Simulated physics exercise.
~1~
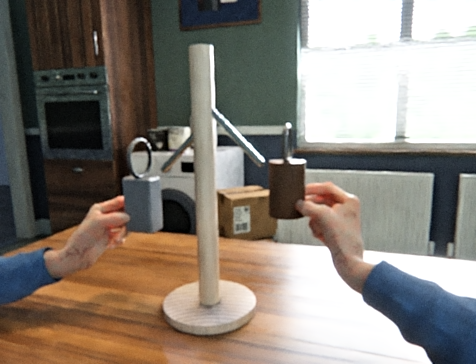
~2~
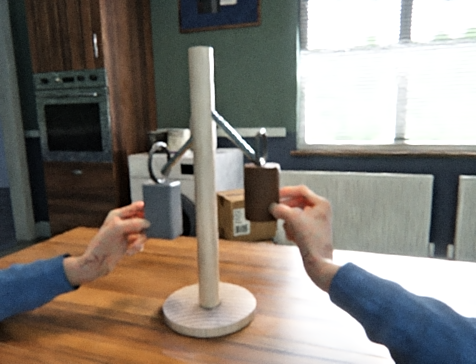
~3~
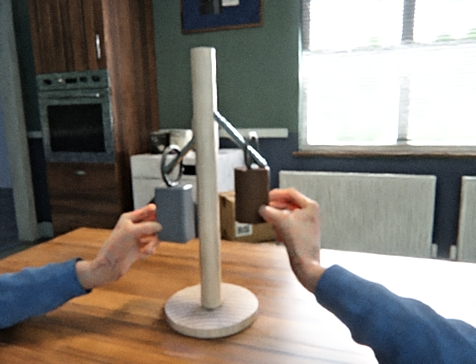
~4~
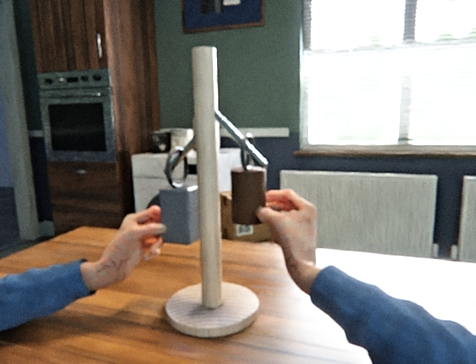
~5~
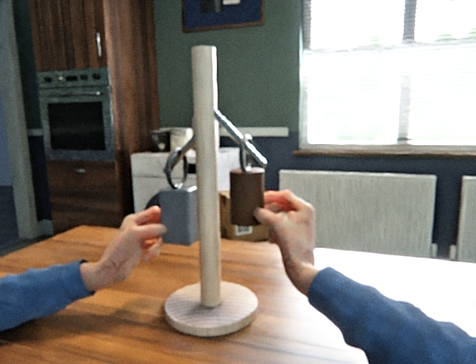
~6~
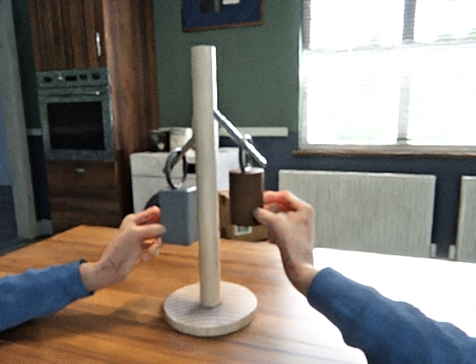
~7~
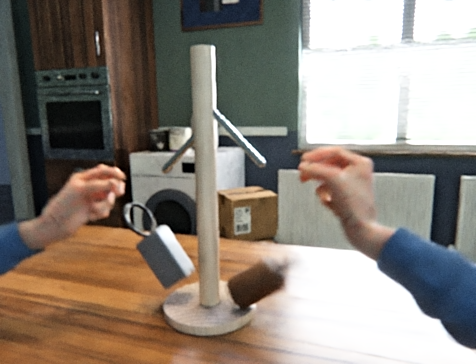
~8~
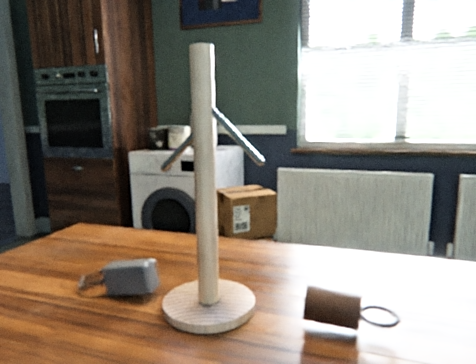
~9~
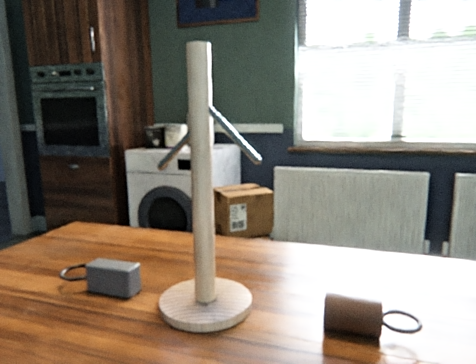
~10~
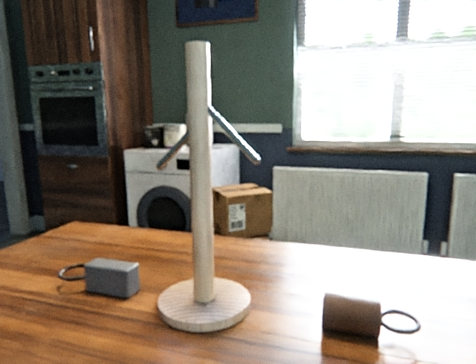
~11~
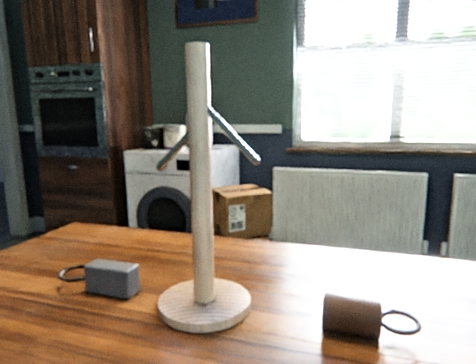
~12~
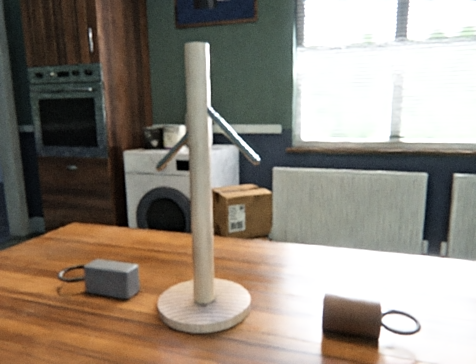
In a kitchen, two hands moved a grey block and a brown cylinder, each with a loop, inward to the pegs of a wooden stand, then let go and drew back; both objects dropped and ended up lying on the table either side.
